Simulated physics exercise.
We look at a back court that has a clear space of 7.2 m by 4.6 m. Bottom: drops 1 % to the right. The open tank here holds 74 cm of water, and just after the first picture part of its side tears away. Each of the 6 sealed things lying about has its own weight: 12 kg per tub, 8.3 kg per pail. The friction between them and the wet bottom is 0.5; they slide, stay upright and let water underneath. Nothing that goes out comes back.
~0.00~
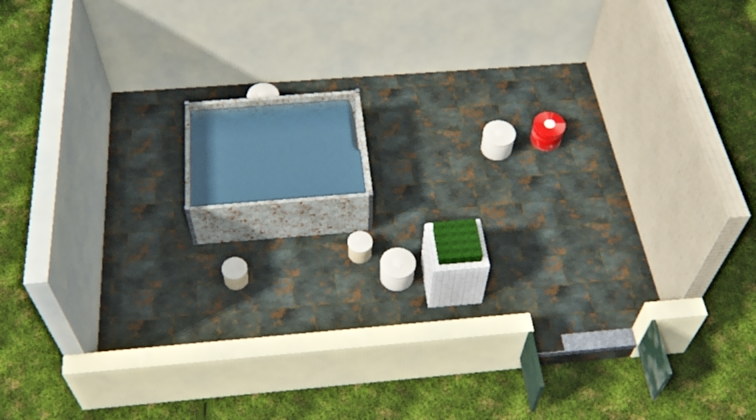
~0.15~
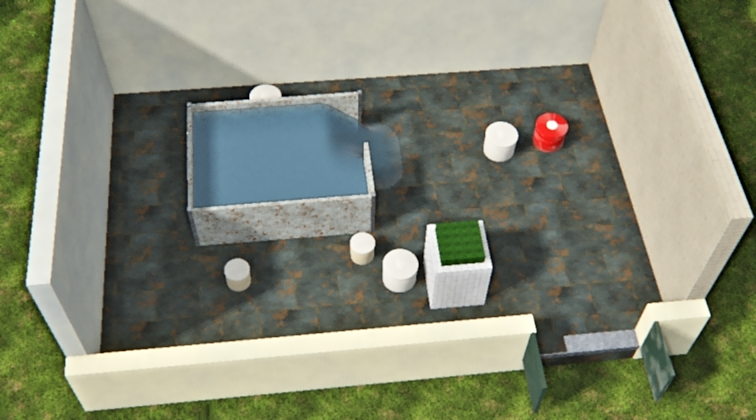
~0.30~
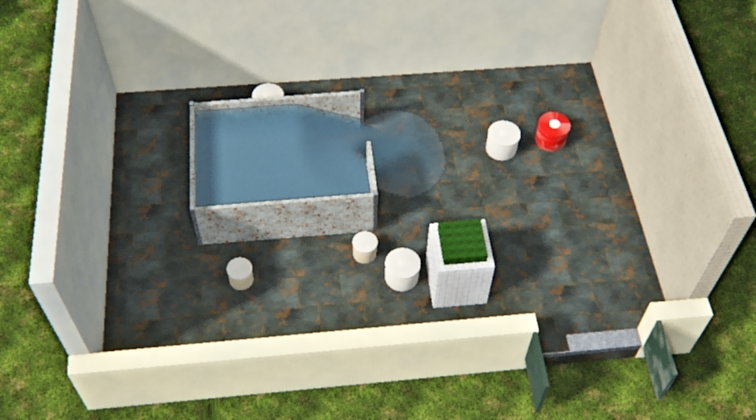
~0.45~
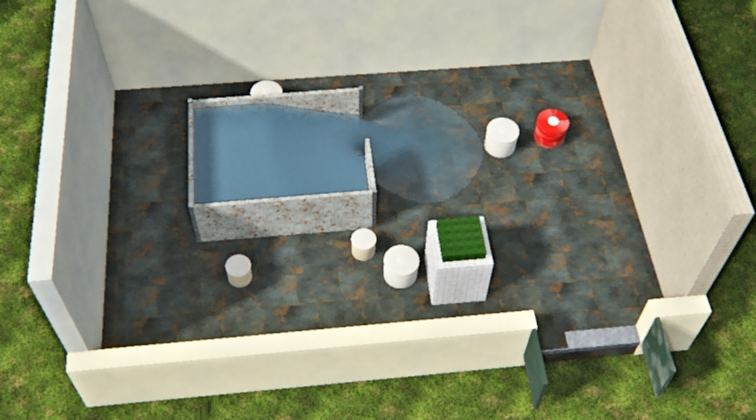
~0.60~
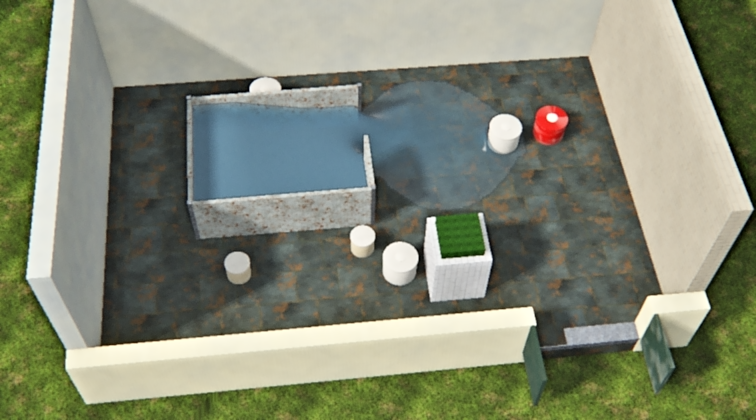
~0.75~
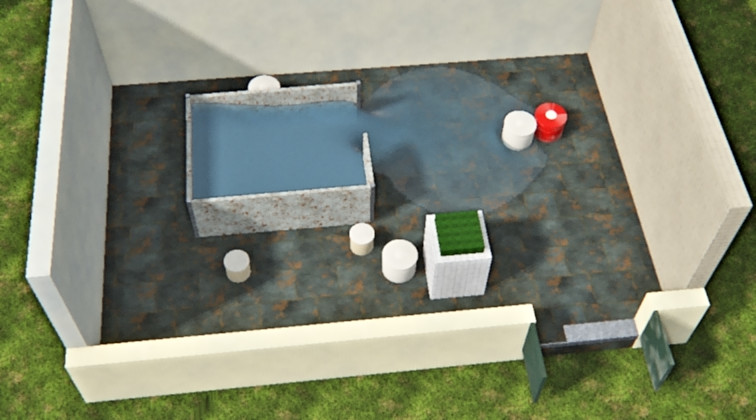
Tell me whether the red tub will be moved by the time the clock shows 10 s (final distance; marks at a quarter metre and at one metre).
Goes a long way.
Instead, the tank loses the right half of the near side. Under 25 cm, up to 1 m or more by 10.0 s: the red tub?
In that scenario the red tub would have shifted only slightly.
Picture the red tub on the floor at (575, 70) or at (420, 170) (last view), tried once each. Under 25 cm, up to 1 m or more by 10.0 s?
In that order: It goes a long way; it goes a long way.
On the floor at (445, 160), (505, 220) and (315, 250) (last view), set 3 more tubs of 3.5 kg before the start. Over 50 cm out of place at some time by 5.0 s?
In that order: Past it, over, less.
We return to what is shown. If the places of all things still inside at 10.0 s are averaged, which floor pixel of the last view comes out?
The centre is close to (322, 234).
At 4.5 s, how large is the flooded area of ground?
Near 20 m2 in all.
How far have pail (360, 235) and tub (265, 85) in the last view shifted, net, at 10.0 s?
Taken in order, the shifts are 0 cm and 0 cm.
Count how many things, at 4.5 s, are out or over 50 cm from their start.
By then 2.
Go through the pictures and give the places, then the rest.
The red tub at (549, 124) rests on the ground; 3.8 m2 under water; 0 of 6 have shifted, in the first frame.
The red tub at (552, 125) rests on the ground; water covers 4.4 m2; 0 of 6 have shifted, in the second frame.
The red tub at (554, 124) rests on the ground; water covers 5.3 m2; 0 of 6 have shifted, in the third frame.
The red tub at (553, 121), on the bottom; water covers 6.4 m2; 0 of 6 have shifted, in the fourth frame.
The red tub at (552, 118), on the bottom; 7.6 m2 under water; 1 of 6 have shifted, in the fifth frame.
The red tub at (551, 115) rests on the ground; 9.0 m2 under water; 1 of 6 have shifted, in the sixth frame.
After 2.0 s the red tub is near (601, 108), 0.7 m from its start, afloat; 0 of 6 are out; 2 afloat.
After 4.5 s the red tub is near (592, 311), 3.2 m from its start, afloat; 0 of 6 are out; 1 afloat.
After 7.0 s the red tub has gone out; 1 of 6 are out; 0 afloat.
After 10.0 s the red tub has gone out; 1 of 6 are out; 0 afloat.
